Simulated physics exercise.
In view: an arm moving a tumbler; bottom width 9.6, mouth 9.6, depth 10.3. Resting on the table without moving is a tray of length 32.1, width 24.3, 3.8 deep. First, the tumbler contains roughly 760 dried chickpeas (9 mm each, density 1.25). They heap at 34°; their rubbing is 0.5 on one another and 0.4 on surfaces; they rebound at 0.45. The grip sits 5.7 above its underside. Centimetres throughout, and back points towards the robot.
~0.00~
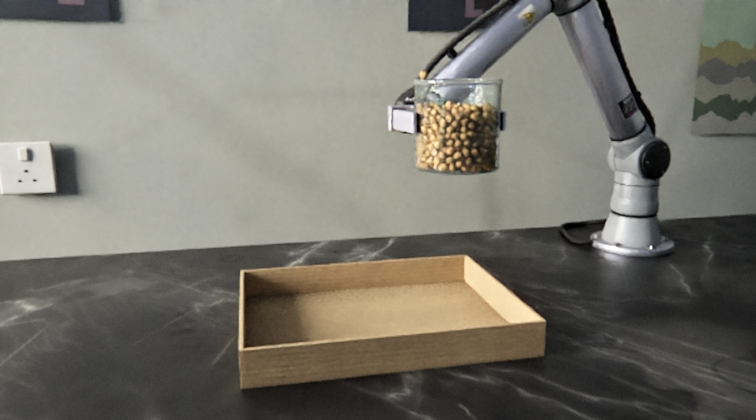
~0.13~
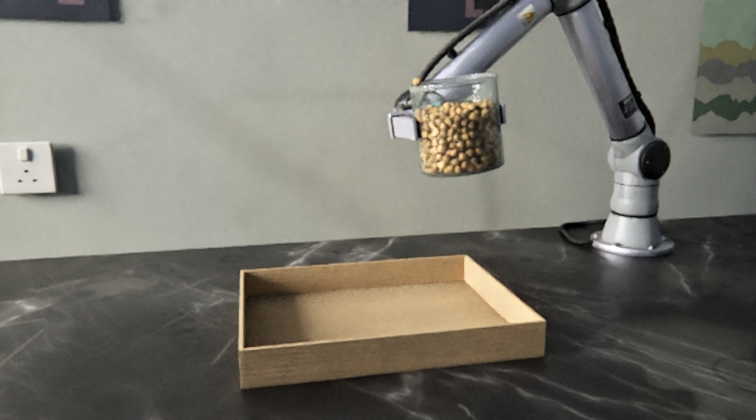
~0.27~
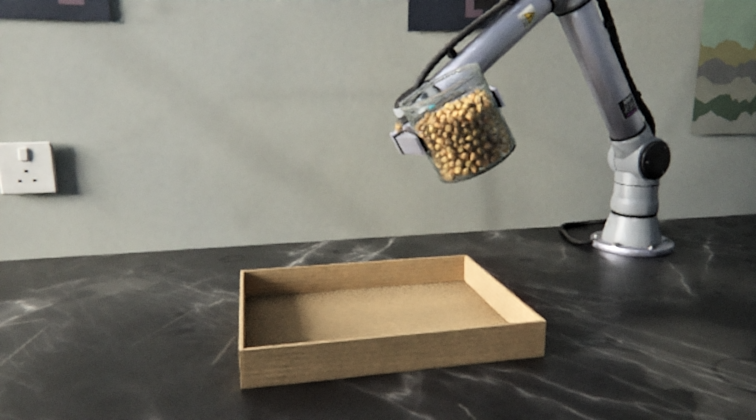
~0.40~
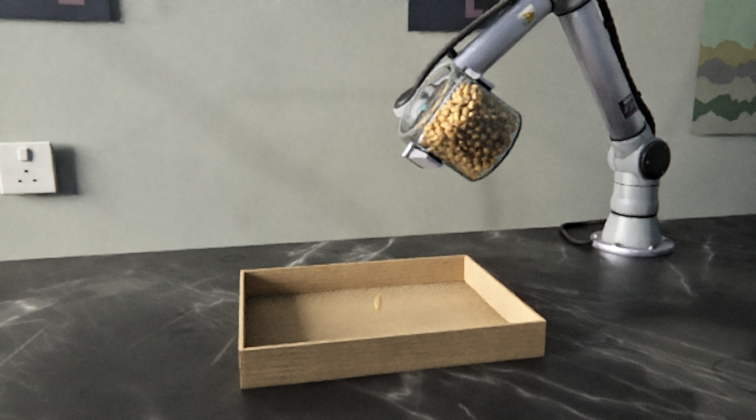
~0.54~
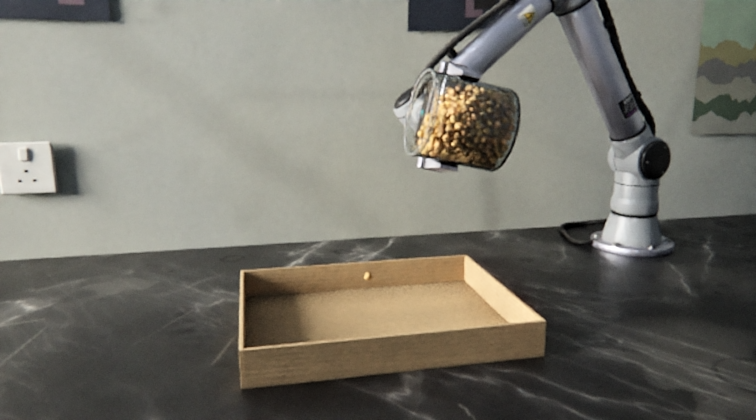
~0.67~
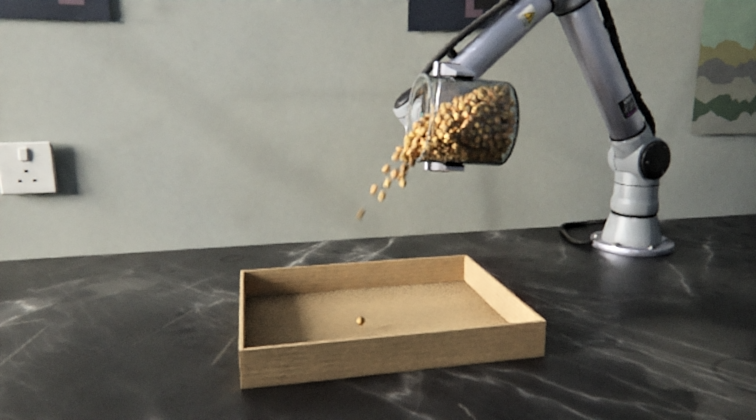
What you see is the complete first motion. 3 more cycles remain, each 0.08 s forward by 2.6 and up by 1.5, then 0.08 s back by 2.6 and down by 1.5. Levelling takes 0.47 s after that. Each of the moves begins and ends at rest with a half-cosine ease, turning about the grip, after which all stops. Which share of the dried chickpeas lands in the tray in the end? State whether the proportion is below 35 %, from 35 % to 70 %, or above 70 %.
The proportion is above 70 %.
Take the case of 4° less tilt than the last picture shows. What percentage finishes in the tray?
Estimate: Close to 80 in a hundred.
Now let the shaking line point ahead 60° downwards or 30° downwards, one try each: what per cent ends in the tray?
Try one gives about 40 in a hundred, try two about 50 in a hundred.
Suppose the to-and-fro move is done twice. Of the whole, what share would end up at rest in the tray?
80 per cent.
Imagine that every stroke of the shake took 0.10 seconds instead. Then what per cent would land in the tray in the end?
Estimate: Close to 75 percent.
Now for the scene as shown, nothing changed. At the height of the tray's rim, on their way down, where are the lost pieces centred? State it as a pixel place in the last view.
I'd put it somewhere near (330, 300).
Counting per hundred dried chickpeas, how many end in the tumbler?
Roughly 15 per cent.
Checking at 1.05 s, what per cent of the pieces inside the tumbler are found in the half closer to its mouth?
Some 45 percent is in that half.
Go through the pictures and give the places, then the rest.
In the first picture, the tumbler middle at (457, 126), level; upper third of the load around (458, 116), from x 420 to 495, top at y 75; 756 in the tumbler.
In the second picture, the tumbler middle at (458, 126), tilted 8° forward; upper third of the load around (460, 116), from x 420 to 500, top at y 80.
In the third picture, the tumbler middle at (459, 125), tilted 29° forward; upper third of the load around (467, 115), from x 400 to 510, top at y 90; 755 in the tumbler, 1 in flight or on a rim.
In the fourth picture, the tumbler middle at (461, 124), tilted 56° forward; upper third of the load around (472, 110), from x 380 to 515, top at y 85; 755 in the tumbler, 1 in the tray.
In the fifth picture, the tumbler middle at (461, 122), tilted 77° forward; upper third of the load around (474, 106), from x 370 to 515, top at y 90; 755 in the tumbler, 1 in the tray.
In the sixth picture, the tumbler middle at (461, 121), tilted 85° forward; upper third of the load around (479, 109), from x 360 to 510, top at y 85; 742 in the tumbler, 1 in the tray, 13 in flight or on a rim.
After 1.05 s, tilted 85° forward, highest piece 26 above the table; 403 in the tray, 180 in the tumbler, 173 in flight or on a rim.
After 1.43 s, tilted 30° forward, highest piece 26 above the table; 640 in the tray, 108 in the tumbler, 4 on the table or floor, 4 in flight or on a rim.
After 1.82 s, level, highest piece 24 above the table; 644 in the tray, 108 in the tumbler, 4 on the table or floor.
After 2.87 s, level, highest piece 24 above the table; 644 in the tray, 108 in the tumbler, 4 on the table or floor.
In the end, 644 in the tray, 108 in the tumbler, 4 on the table or floor. That is 85 % in the tray.
